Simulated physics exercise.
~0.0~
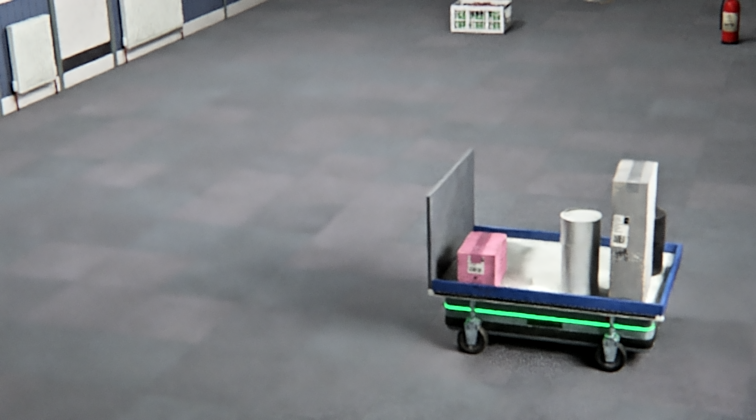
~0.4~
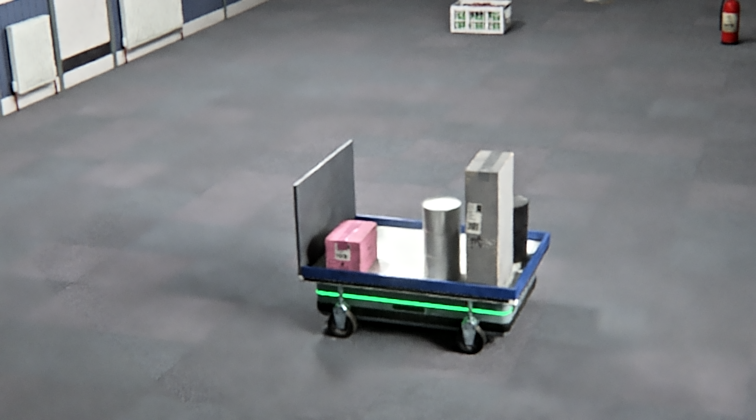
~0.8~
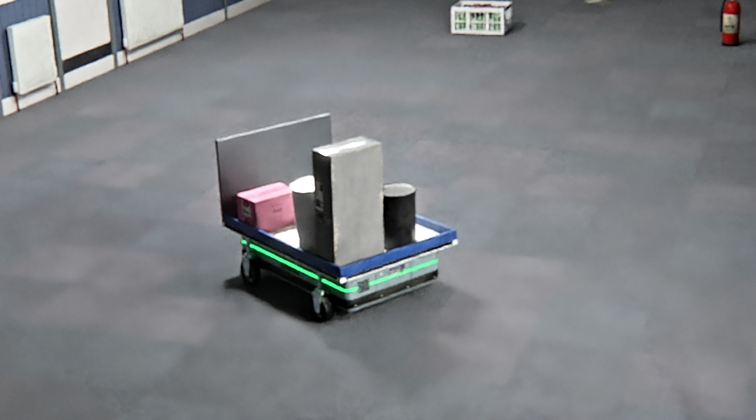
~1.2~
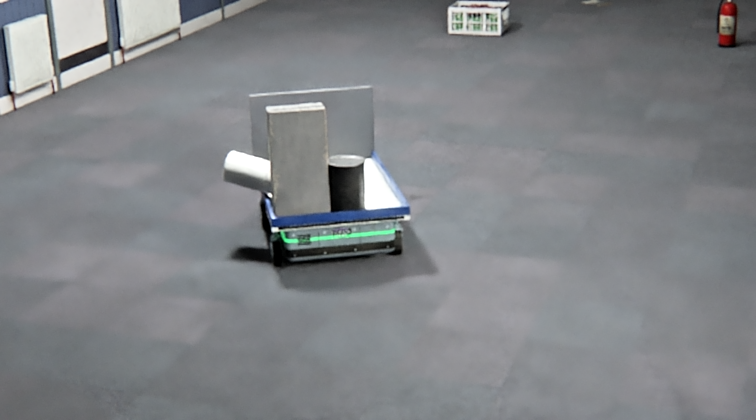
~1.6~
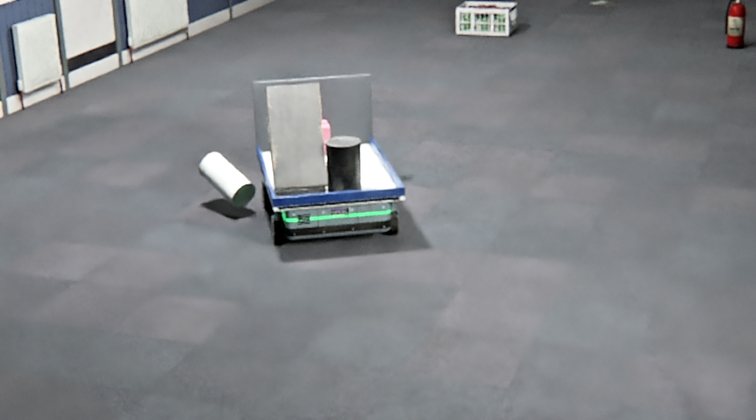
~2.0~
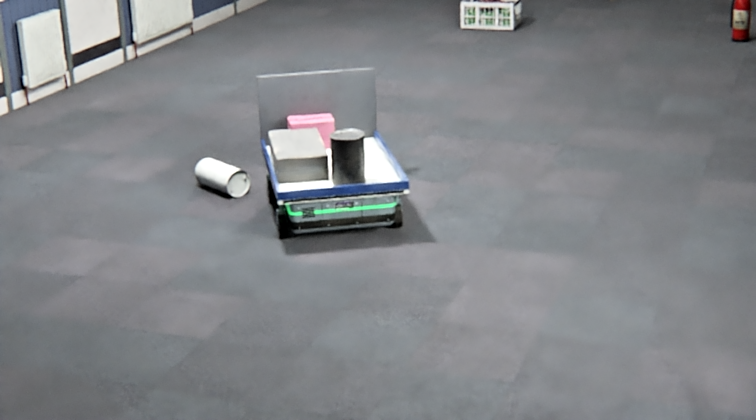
A robot cart curves away, dropping a white canister, and stops as a grey box topples.
